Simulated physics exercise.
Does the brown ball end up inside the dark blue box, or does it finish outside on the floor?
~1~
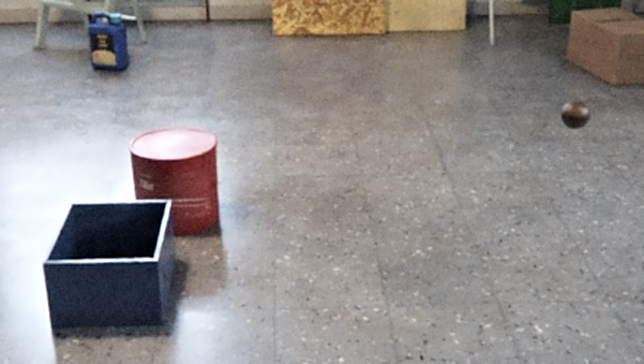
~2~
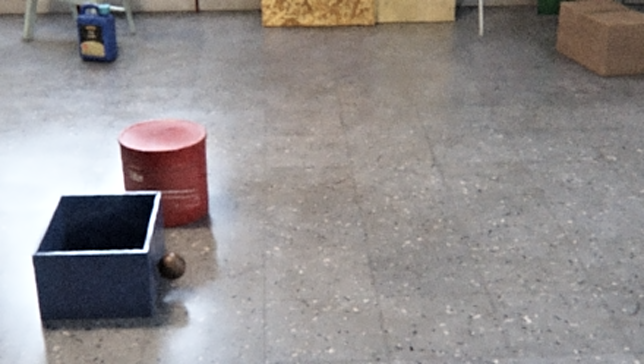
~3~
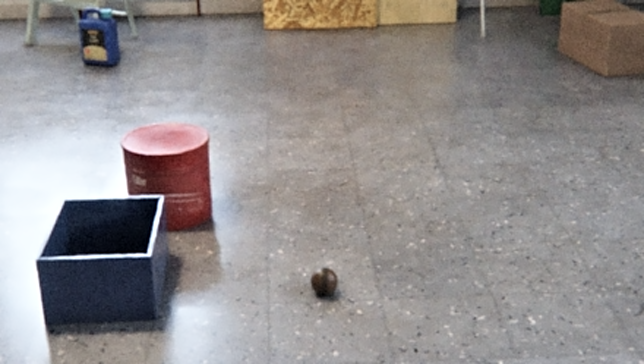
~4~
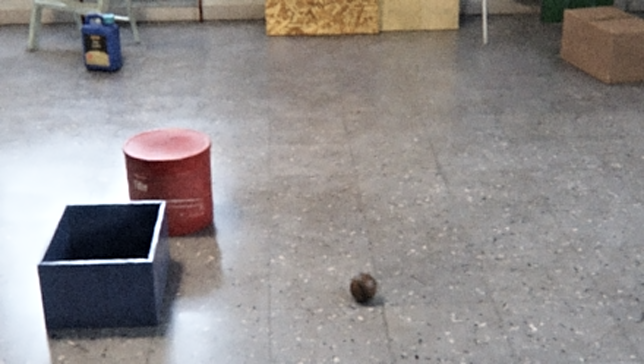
It finishes outside the box, on the open floor to the right of it.
